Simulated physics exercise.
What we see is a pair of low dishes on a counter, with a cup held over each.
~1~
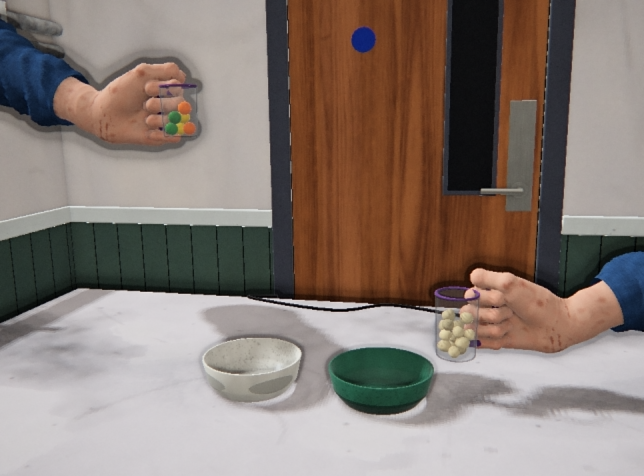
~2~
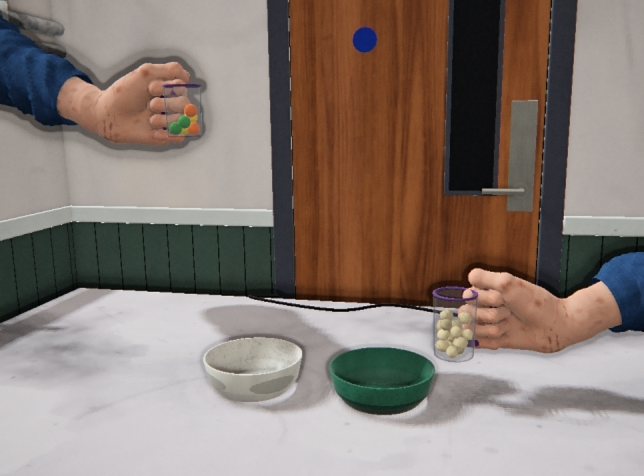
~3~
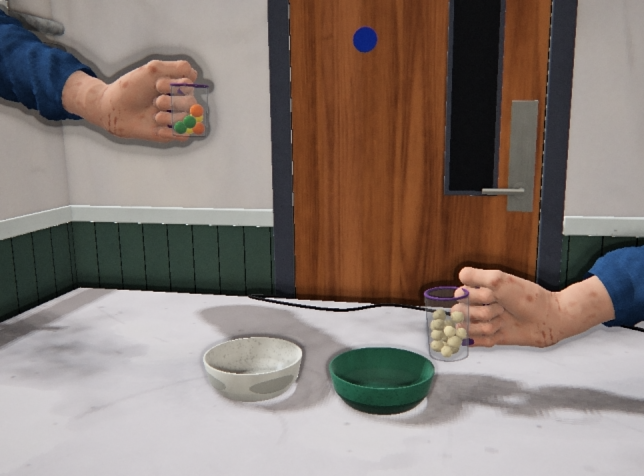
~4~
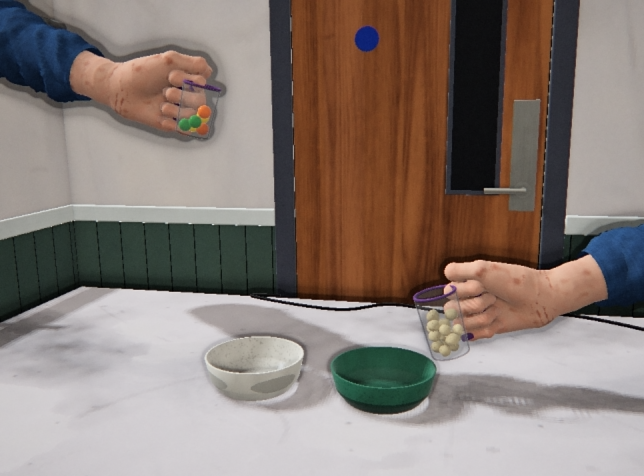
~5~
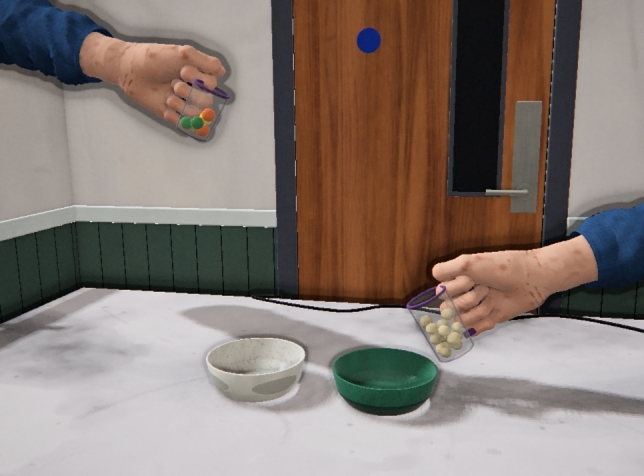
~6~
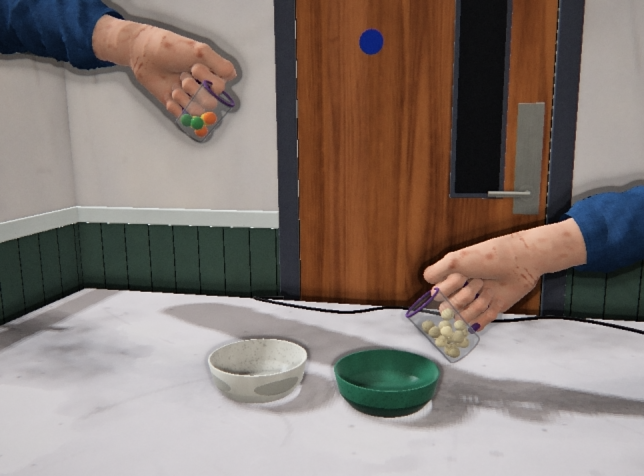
Two hands held clear cups, one of colorful balls high on the left and one of pale balls low on the right, then shifted slightly inward and tilted both cups partway above two bowls.
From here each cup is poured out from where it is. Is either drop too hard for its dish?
Outcome: On the left the dish: I think some will fall out of it; right: I think none will fall out of it.
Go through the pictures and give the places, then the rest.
In the first frame, left dish near (235, 378), empty; left cup near (180, 111), holding gumballs, high above its dish; right dish near (374, 392), empty; right cup near (456, 324), holding macadamia nuts, just above its dish.
In the second frame, left cup near (184, 111), upright; right cup near (454, 324), upright.
In the third frame, left cup near (190, 111), tipped 4°; right cup near (448, 324), tipped 4°.
In the fourth frame, left cup near (197, 110), tipped 16°; right cup near (443, 323), tipped 16°.
In the fifth frame, left cup near (202, 111), tipped 29°; right cup near (441, 324), tipped 29°.
In the sixth frame, left dish near (241, 379); left cup near (204, 112), tipped 43°; right dish near (379, 395); right cup near (443, 326), tipped 43°.
Then, 0.31 s on from there, left, the whole lot still in the cup; right, the whole lot still in the cup.
Then, 0.65 s on from there, left, the whole lot still in the cup; right, the whole lot still in the cup.
Then, 1.04 s on from there, left, near a quarter in the dish, the bulk in the air; right, near half still in the cup, near half in the dish.
In the end, left, near a third in the dish, near two thirds outside the dish; right, the whole lot in the dish, none at all outside the dish.
